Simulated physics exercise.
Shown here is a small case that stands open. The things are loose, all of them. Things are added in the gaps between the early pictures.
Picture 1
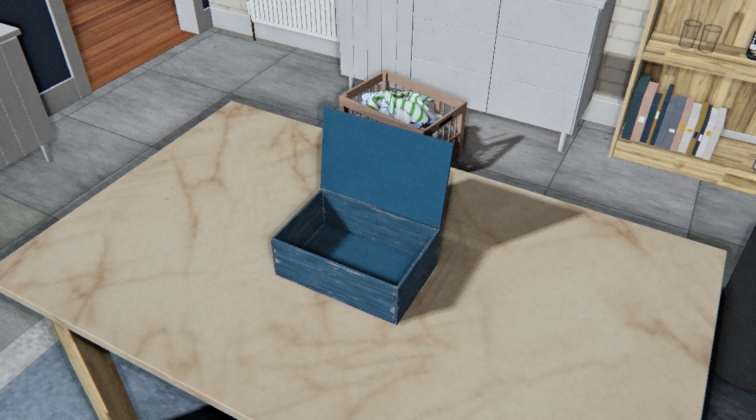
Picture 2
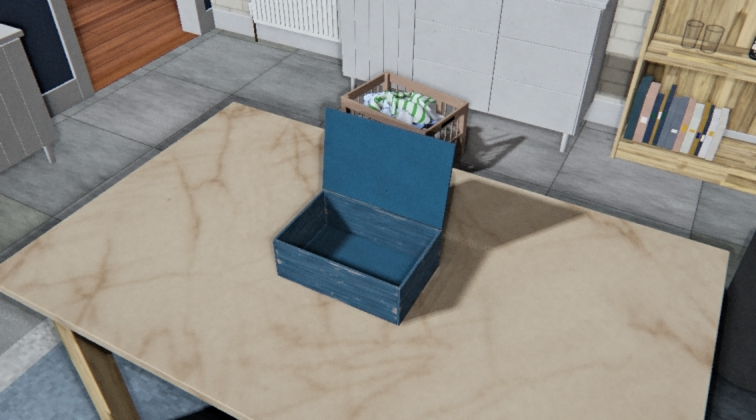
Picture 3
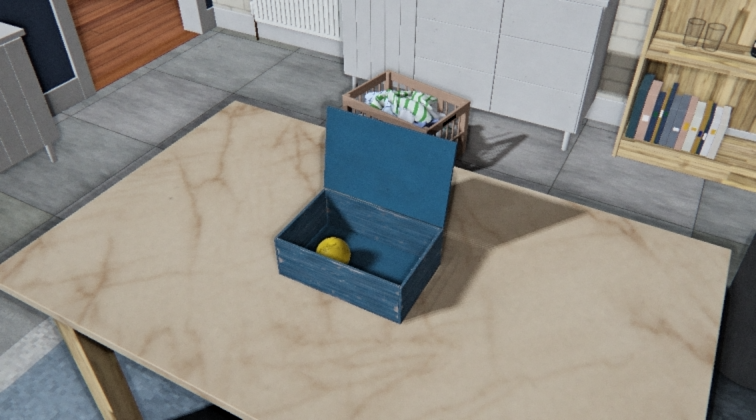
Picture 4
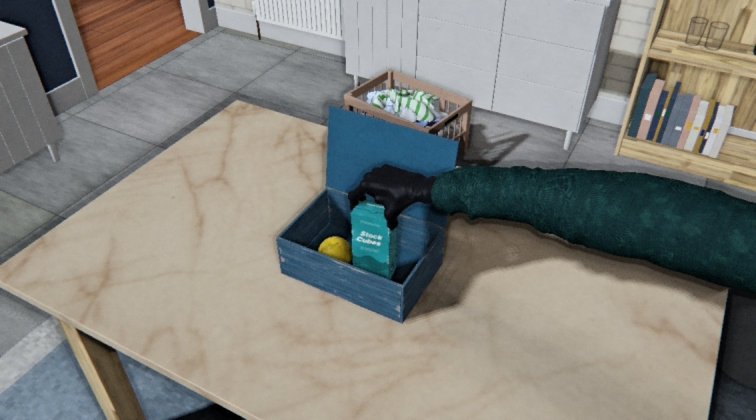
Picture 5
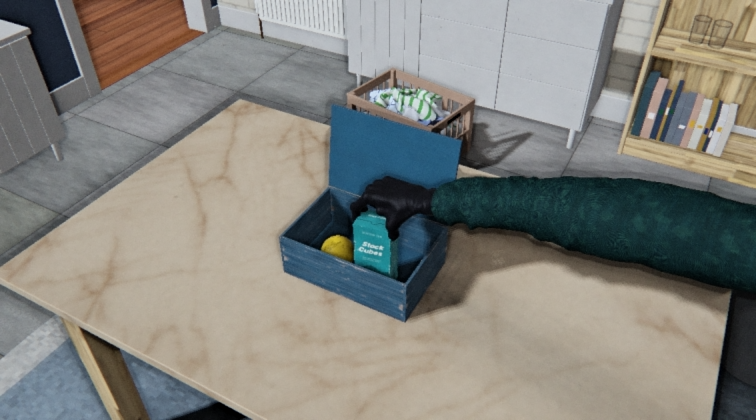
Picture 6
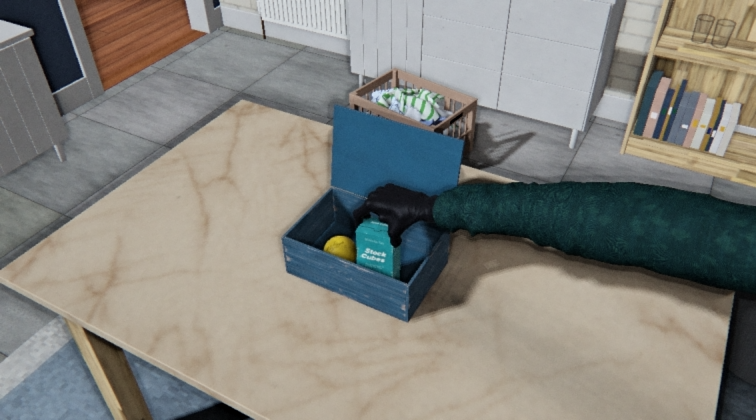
On a marble-patterned tabletop, an open blue wooden box sits empty, then a yellow round object appears inside it. A dark-gloved hand in a green sleeve, reaching from the right, lowers a turquoise carton into the box beside it.
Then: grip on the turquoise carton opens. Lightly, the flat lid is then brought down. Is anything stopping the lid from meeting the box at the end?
Never meets the rim.
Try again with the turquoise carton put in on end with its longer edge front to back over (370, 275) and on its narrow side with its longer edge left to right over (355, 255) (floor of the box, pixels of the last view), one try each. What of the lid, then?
First, it gets propped open; second, it comes fully down.
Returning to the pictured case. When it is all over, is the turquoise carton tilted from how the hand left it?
It stays as placed.
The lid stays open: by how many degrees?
The lid sits around 35° above the rim.
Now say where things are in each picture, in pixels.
In the first frame, the last thing is not in view yet.
In the second frame, the last thing is not in view yet.
In the third frame, the last thing is not in view yet.
In the fourth frame, on its way; turquoise carton (375, 242).
In the fifth frame, on its way; turquoise carton (376, 252).
In the sixth frame, put in, still held; turquoise carton (379, 258).
Then, 1.10 s later than the last frame, lid starting down.
Then, 1.50 s later than the last frame, lid 65° above the rim.
Then, 1.80 s later than the last frame, lid 41° above the rim.
When it is over, lid 33° above the rim; both as before. End places, in pixels of the last picture, turquoise carton near (379, 258).
